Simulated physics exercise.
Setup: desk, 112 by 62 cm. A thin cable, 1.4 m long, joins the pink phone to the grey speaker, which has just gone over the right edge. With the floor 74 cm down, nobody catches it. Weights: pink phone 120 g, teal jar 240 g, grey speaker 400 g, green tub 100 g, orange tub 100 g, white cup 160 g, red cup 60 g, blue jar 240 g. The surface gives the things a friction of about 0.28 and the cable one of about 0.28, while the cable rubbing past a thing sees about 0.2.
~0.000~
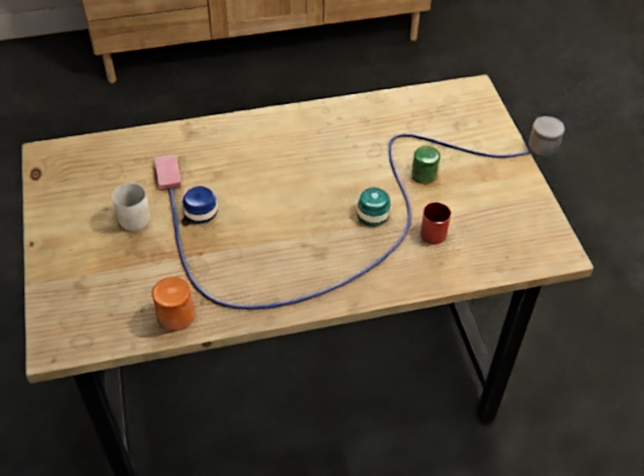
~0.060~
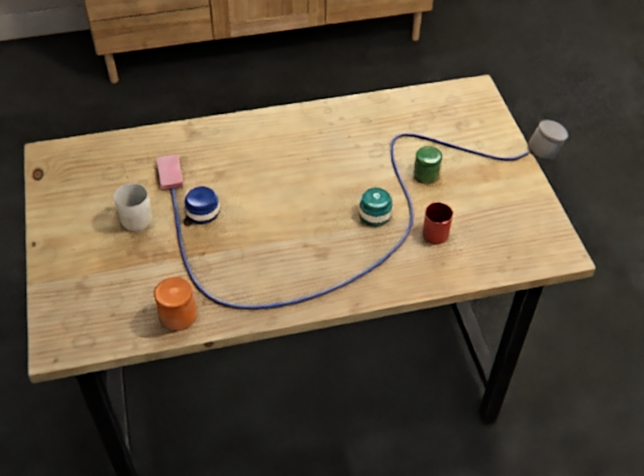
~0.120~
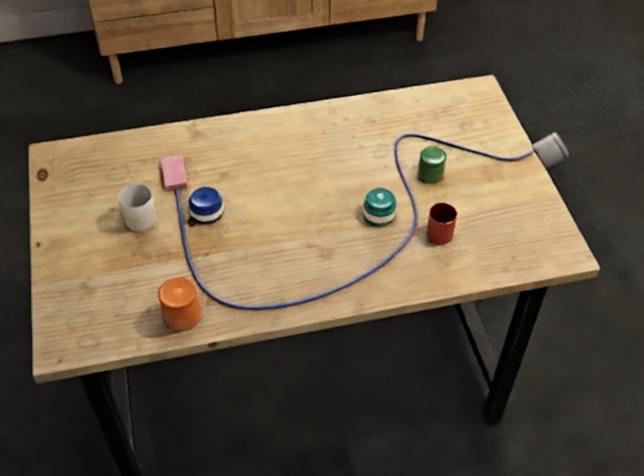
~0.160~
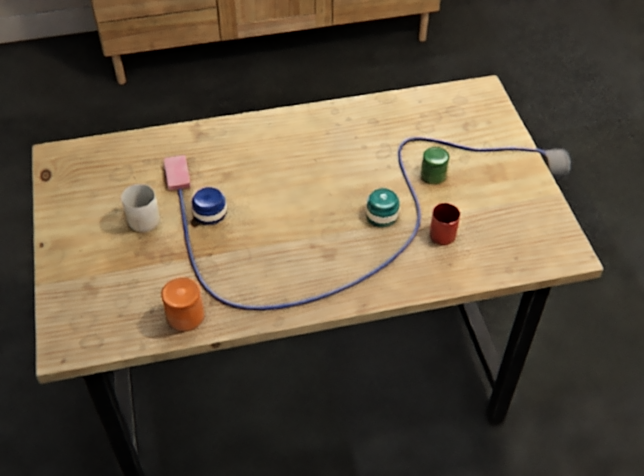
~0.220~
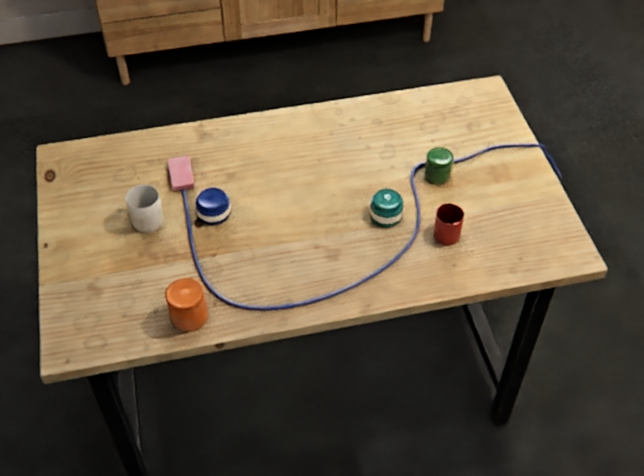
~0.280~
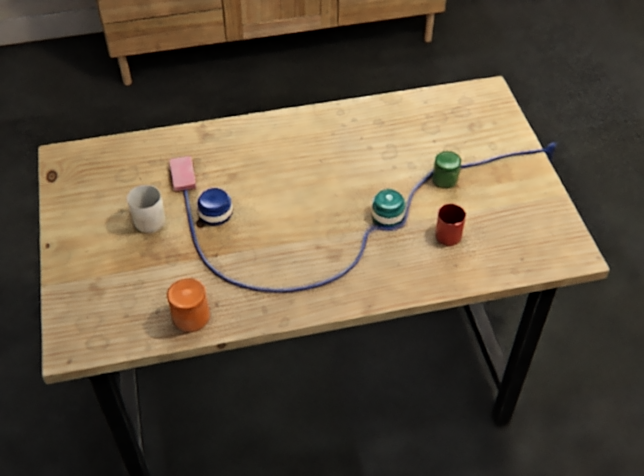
The grey speaker drops past the table's right edge, pulling the blue cable rightward across the wood.
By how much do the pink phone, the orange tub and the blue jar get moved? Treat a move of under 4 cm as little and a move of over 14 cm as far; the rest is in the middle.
In order: The pink phone goes far; the orange tub moves little; the blue jar goes far.
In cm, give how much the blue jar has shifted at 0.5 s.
Shift: Approx. 9 cm.
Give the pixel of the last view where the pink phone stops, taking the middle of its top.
Top at rest: About (338, 300).
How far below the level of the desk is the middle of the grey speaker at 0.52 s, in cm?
70 cm or so.
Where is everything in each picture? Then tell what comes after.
The first frame shows pink phone (167, 169); orange tub (171, 291); blue jar (199, 196); cable runs through (474, 152) (393, 167) (386, 256) (267, 306) (178, 239).
The second frame shows grey speaker (551, 130); cable runs through (475, 152) (388, 256) (180, 239).
The third frame shows grey speaker (550, 152); cable runs through (479, 153) (392, 256) (184, 239).
The fourth frame shows grey speaker (551, 165); cable runs through (491, 150) (395, 257) (187, 240).
In the fifth frame, cable runs through (536, 145) (398, 256) (191, 240).
The sixth frame shows pink phone (182, 171); orange tub (186, 293); blue jar (213, 198); cable runs through (467, 166) (305, 288) (195, 240).
After 0.5 s, the cable's tail end at (230, 211); pink phone 14 cm off its start, blue jar 9 cm off its start, green tub 19 cm off its start.
After 0.7 s, the cable's tail end at (268, 269); pink phone 37 cm off its start, blue jar 19 cm off its start, green tub 29 cm off its start.
After 1.0 s, the cable's tail end at (312, 296); pink phone 48 cm off its start at (335, 299), blue jar 20 cm off its start at (293, 158), green tub 29 cm off its start at (555, 229).
After 1.2 s, the cable's tail end at (316, 296); pink phone 48 cm off its start, blue jar 20 cm off its start, green tub 29 cm off its start.
After 2.4 s, the cable's tail end at (316, 296); pink phone 48 cm off its start at (338, 300), blue jar 20 cm off its start at (293, 159), orange tub 0 cm off its start at (186, 293), green tub 29 cm off its start at (555, 229).
